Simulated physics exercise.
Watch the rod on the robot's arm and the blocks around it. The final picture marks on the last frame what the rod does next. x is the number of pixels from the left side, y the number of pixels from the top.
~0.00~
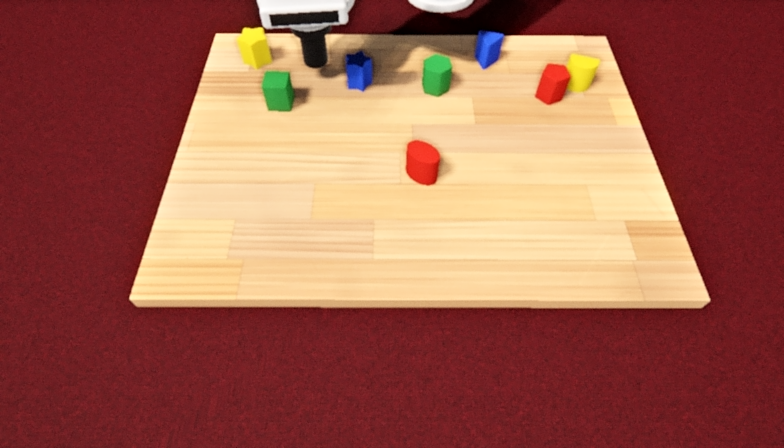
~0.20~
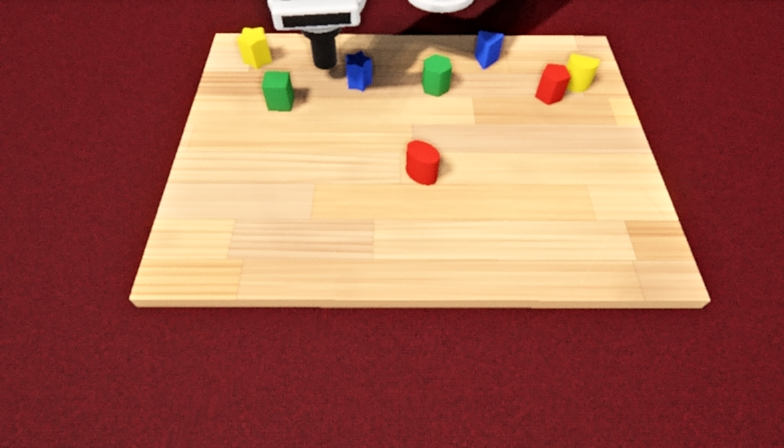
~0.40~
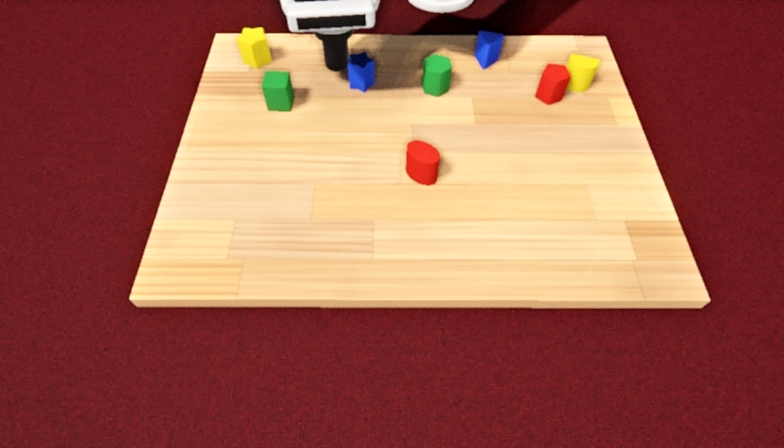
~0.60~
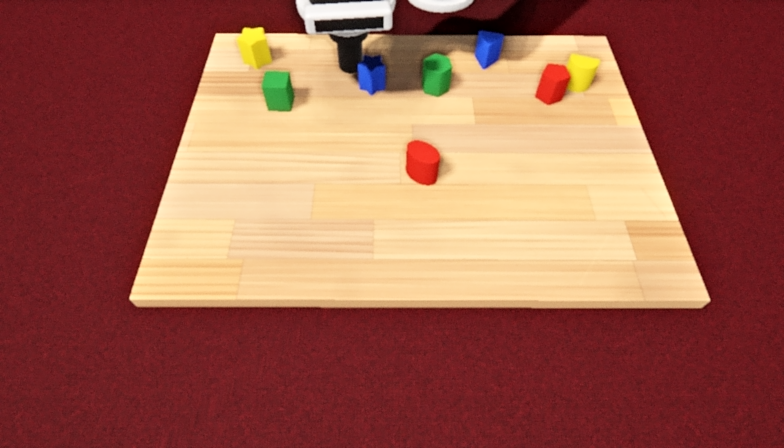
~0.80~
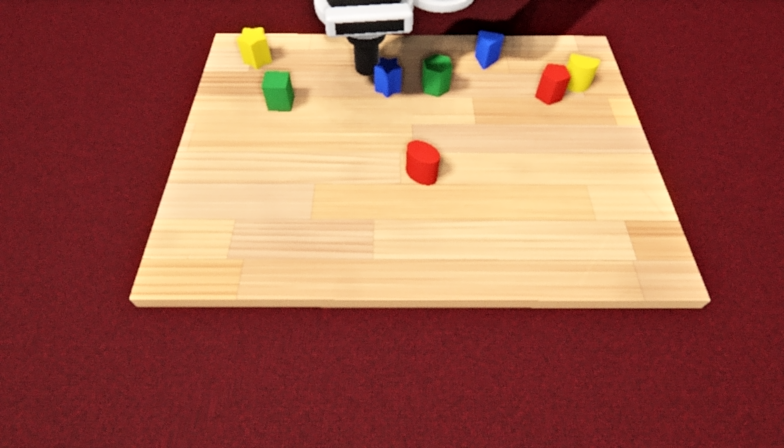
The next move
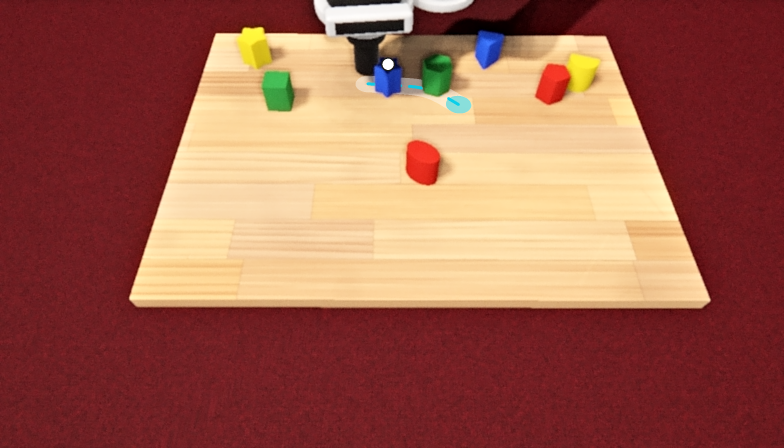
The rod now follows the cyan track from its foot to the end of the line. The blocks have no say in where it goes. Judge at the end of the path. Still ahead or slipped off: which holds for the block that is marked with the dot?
Still leading.
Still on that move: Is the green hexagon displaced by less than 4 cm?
My answer is no.
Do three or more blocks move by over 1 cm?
It seems not.
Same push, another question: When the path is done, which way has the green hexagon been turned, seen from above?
Counter-clockwise, from overhead.
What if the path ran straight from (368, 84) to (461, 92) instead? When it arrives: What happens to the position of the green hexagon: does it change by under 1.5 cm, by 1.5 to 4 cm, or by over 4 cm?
Shift: Over 4 cm.
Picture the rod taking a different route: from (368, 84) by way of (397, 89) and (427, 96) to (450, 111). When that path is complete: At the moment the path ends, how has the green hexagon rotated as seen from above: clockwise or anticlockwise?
Answer: Anticlockwise.
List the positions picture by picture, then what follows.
Rod tip at (316, 62); block tops, blue star at (357, 59); green hexagon at (438, 63), in the first picture.
Rod at (326, 63); blocks unchanged, in the second picture.
Rod at (337, 65); blue star at (360, 59), in the third picture.
Rod at (351, 67); blue star at (372, 62), in the fourth picture.
Rod at (367, 69); blue star at (388, 64); green hexagon at (438, 63), in the fifth picture.
Path on the board, from (368, 84) through (400, 86) and (431, 91) to (459, 105); the dot is on the blue star.
The first path, step by step. One third of the way, rod at (401, 71); blue star at (422, 68); green hexagon at (446, 63).
Two thirds of the way, rod at (434, 76); blue star at (456, 73); green hexagon at (480, 66), turned 15° anticlockwise.
At the end, rod at (461, 90); blue star at (485, 87); green hexagon at (491, 68), turned 40° anticlockwise.
